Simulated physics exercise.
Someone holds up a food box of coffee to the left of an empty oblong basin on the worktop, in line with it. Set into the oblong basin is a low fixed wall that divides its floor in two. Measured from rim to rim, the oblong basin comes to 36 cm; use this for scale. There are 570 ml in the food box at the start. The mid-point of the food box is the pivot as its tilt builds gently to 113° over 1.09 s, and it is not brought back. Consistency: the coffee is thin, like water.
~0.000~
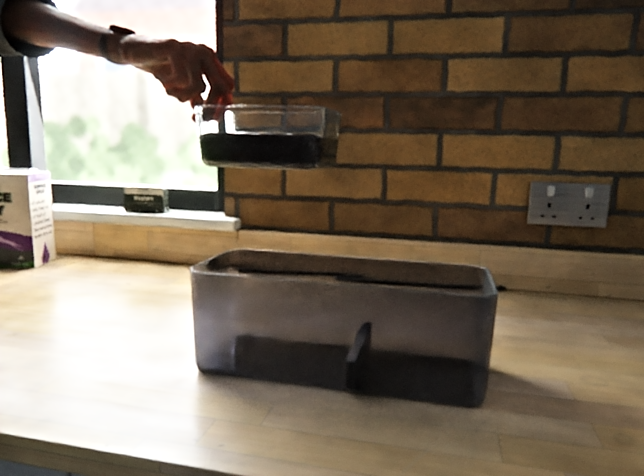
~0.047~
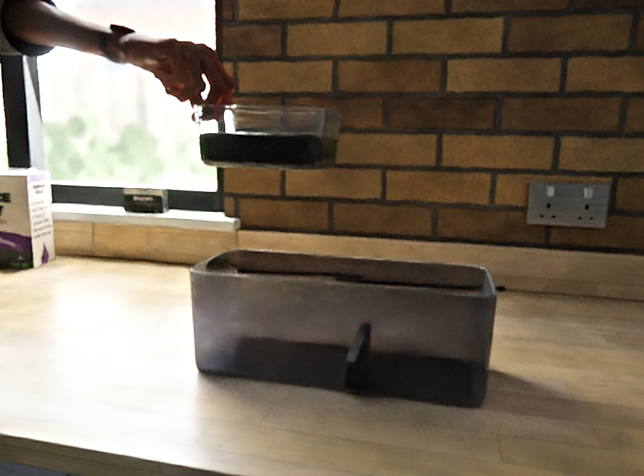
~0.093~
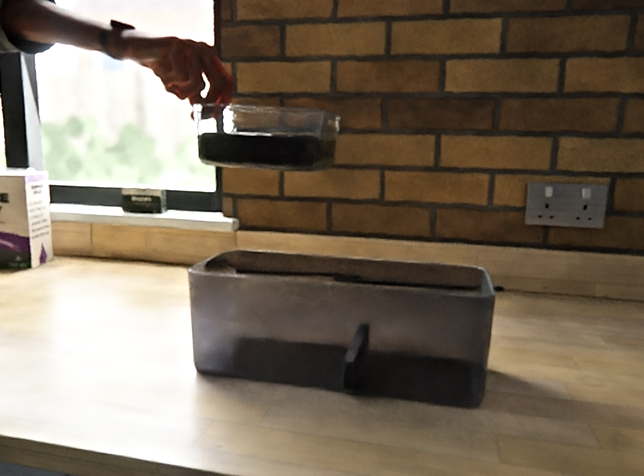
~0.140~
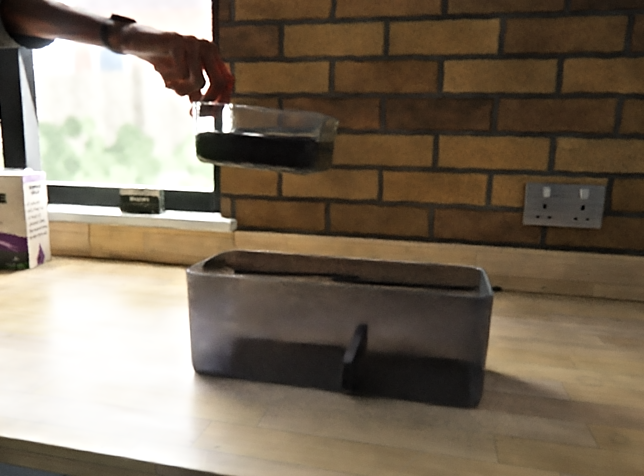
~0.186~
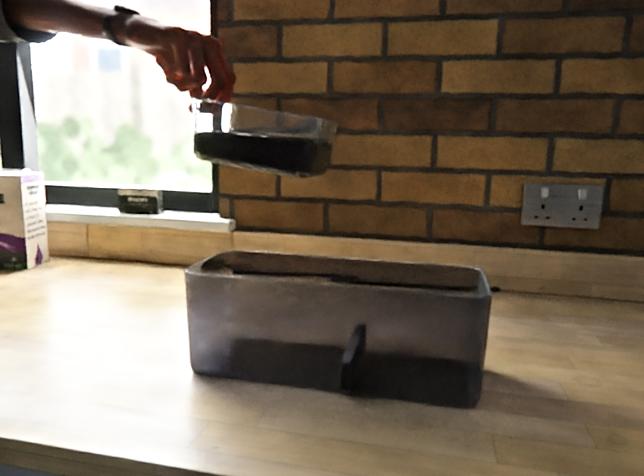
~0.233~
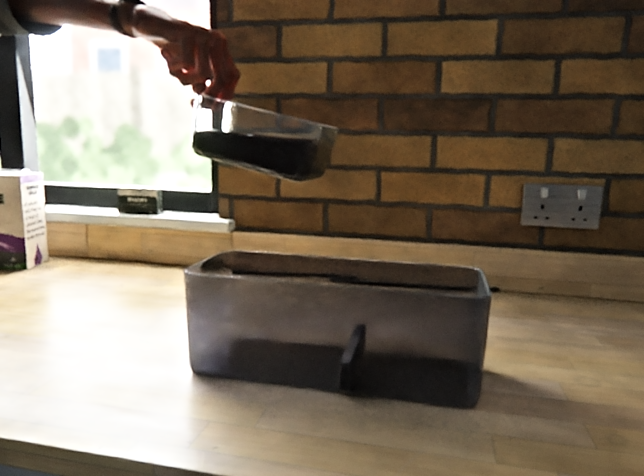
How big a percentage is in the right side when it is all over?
Roughly 57 per cent is in the right side.
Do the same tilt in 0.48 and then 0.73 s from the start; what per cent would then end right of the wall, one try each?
Around 40 per cent first, around 50 per cent next.
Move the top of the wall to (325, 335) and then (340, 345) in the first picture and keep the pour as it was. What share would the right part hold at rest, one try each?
I'd put it at about 75 per cent for the first and about 65 per cent for the second.
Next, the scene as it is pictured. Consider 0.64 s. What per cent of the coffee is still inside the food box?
Some 42 % of it is still there.
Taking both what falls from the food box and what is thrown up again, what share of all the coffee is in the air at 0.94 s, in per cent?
Something like 10 per cent is in the air then.
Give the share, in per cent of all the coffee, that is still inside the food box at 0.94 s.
Around 6 in a hundred.
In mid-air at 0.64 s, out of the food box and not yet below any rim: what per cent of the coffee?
Some 46 per cent.
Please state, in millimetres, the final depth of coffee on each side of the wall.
Final reading - left some 8 mm, right some 16 mm.
After 0.64 s the tilt is 72° and 41 per cent is still to pour, 1 is left of the wall and 12 right of it.
After 0.94 s the tilt is 108° and 6 per cent is still to pour, 27 is left of the wall and 56 right of it.
After 1.25 s the tilt is 113° and 0 per cent is still to pour, 42 is left of the wall and 56 right of it.
After 1.59 s the tilt is 113° and 0 per cent is still to pour, 41 is left of the wall and 57 right of it.
In the end 41 per cent lies left of the wall, 57 right of it and 2 outside.
